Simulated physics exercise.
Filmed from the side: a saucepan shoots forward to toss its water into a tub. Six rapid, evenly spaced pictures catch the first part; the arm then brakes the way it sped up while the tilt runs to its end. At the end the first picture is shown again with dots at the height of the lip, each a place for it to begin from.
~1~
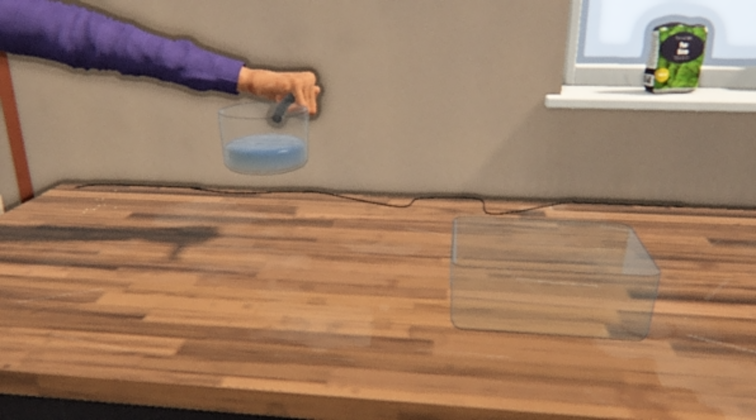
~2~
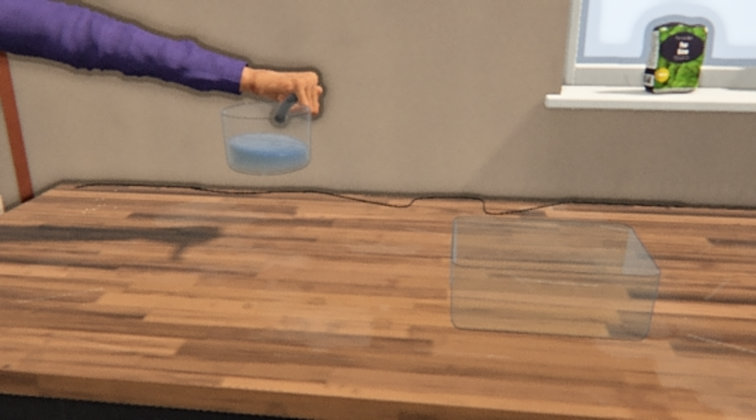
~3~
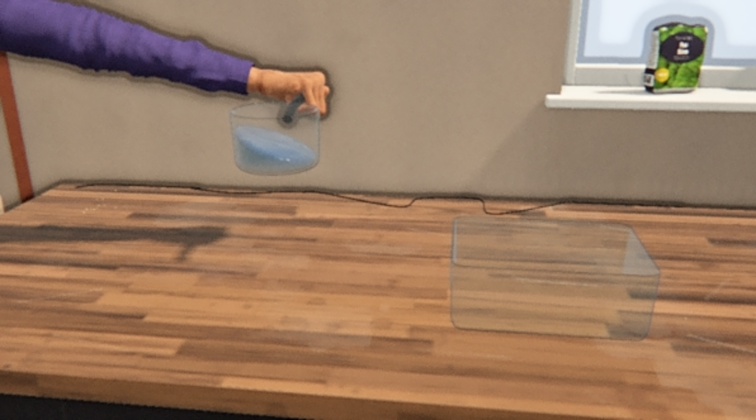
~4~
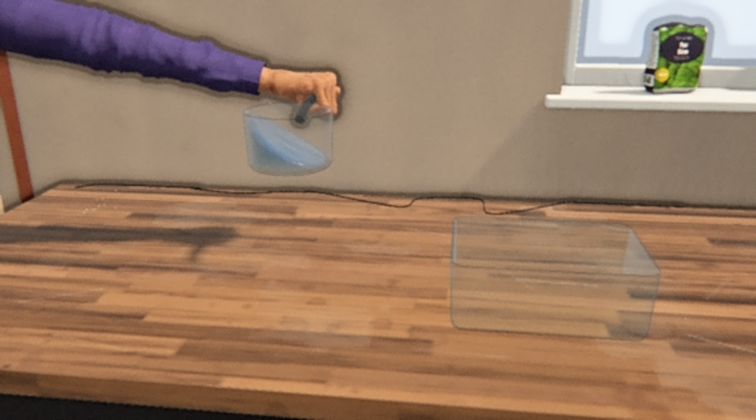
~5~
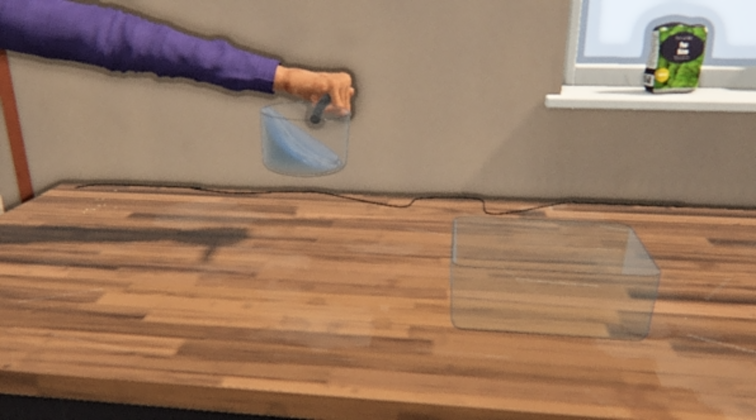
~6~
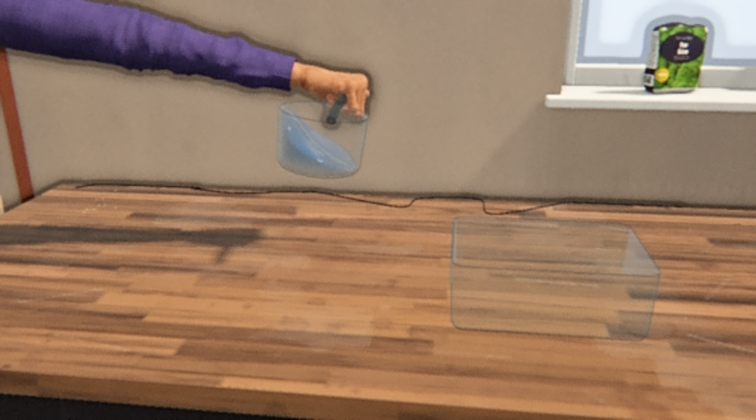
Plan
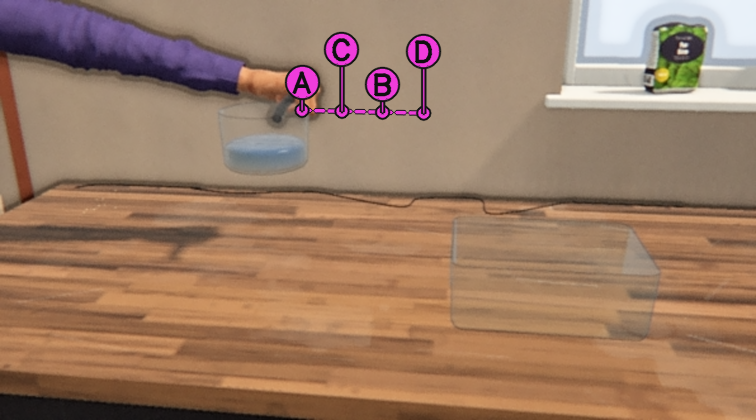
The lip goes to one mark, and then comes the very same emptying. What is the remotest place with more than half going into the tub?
Choose C.
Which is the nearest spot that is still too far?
Here it is spot A.
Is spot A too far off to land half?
Yes.
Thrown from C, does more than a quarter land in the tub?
Yes, it does.
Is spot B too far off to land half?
No, that is safe.
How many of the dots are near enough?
Three.
On the marked copy, A at (302, 110); B at (382, 112); C at (341, 111); D at (423, 113).
If A is chosen, about 38 % lands in the tub, 55 % falls short and 7 % goes beside or beyond.
If B is chosen, about 90 % lands in the tub, 3 % falls short and 8 % goes beside or beyond.
If C is chosen, about 62 % lands in the tub, 31 % falls short and 7 % goes beside or beyond.
If D is chosen, about 76 % lands in the tub, 5 % falls short and 19 % goes beside or beyond.
